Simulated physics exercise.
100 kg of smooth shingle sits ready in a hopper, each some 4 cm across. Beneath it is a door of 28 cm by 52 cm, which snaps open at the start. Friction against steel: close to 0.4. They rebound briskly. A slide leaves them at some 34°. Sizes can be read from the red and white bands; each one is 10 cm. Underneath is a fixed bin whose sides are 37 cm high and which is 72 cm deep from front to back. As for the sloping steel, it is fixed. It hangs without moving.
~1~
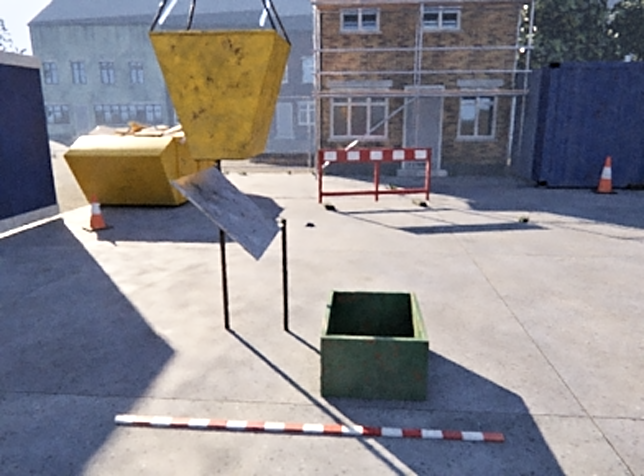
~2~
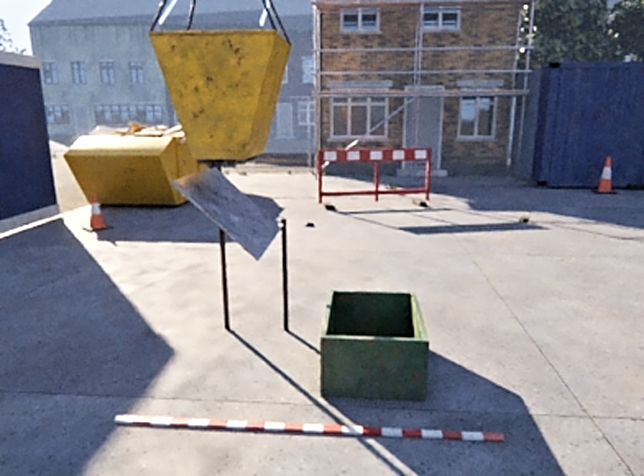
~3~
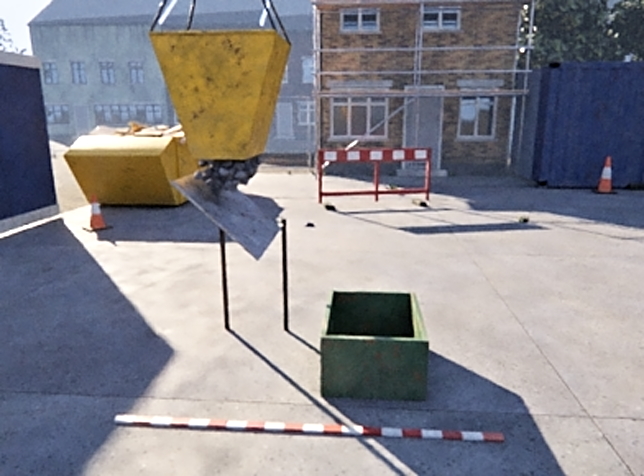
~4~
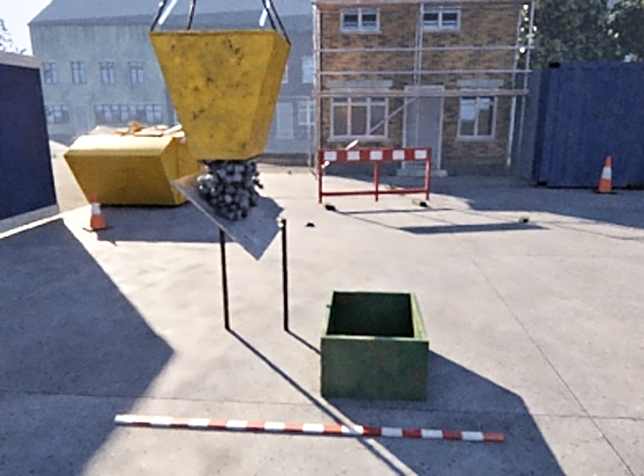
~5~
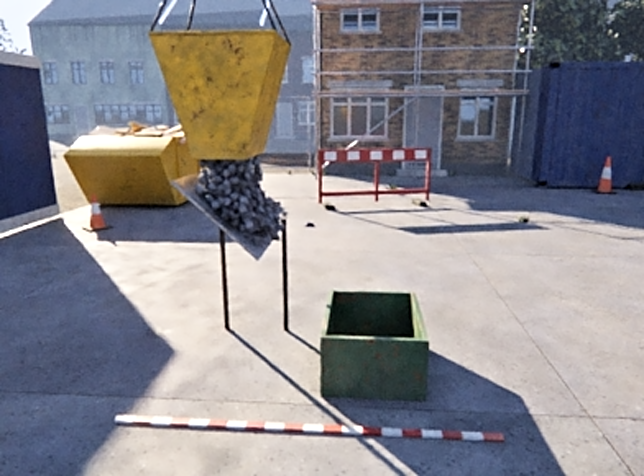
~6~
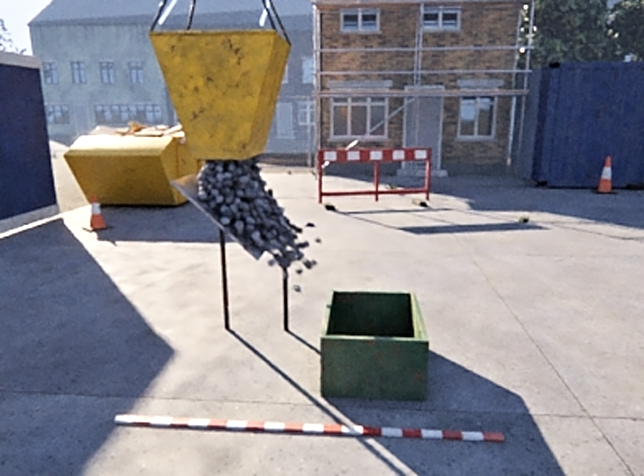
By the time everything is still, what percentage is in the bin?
About 40 per cent is there.
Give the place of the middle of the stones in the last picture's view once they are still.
Middle at rest: Roughly (349, 360).
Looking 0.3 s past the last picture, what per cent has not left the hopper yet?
About 0 % remains inside.
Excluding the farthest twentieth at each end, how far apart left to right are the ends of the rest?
About 100 cm.
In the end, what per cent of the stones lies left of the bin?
Share of load: Near 40 %.
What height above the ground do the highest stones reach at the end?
Some 18 cm up.
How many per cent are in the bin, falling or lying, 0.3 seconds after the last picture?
Roughly 20 percent by that time.
Then, 0.3 s after the last picture, 0 % in the hopper, 17 % on the steel, 59 % falling or lying left of the bin, 20 % falling or lying in the bin, 4 % falling or lying beside or right of the bin; the stones farthest right are at (402, 338).
Then, 0.7 s after the last picture, 0 % in the hopper, 43 % falling or lying left of the bin, 40 % falling or lying in the bin, 17 % falling or lying beside or right of the bin; the stones farthest right are at (469, 398).
Then, 1.3 s after the last picture, 0 % in the hopper, 41 % falling or lying left of the bin, 40 % falling or lying in the bin, 19 % falling or lying beside or right of the bin; the stones farthest right are at (587, 443).
Then, 2.2 s after the last picture, 0 % in the hopper, 41 % falling or lying left of the bin, 40 % falling or lying in the bin, 19 % falling or lying beside or right of the bin; the stones farthest right are at (576, 405).
Then, 4.1 s after the last picture, 0 % in the hopper, 41 % left of the bin, 40 % in the bin, 19 % beside or right of the bin; the stones farthest right are at (576, 405).
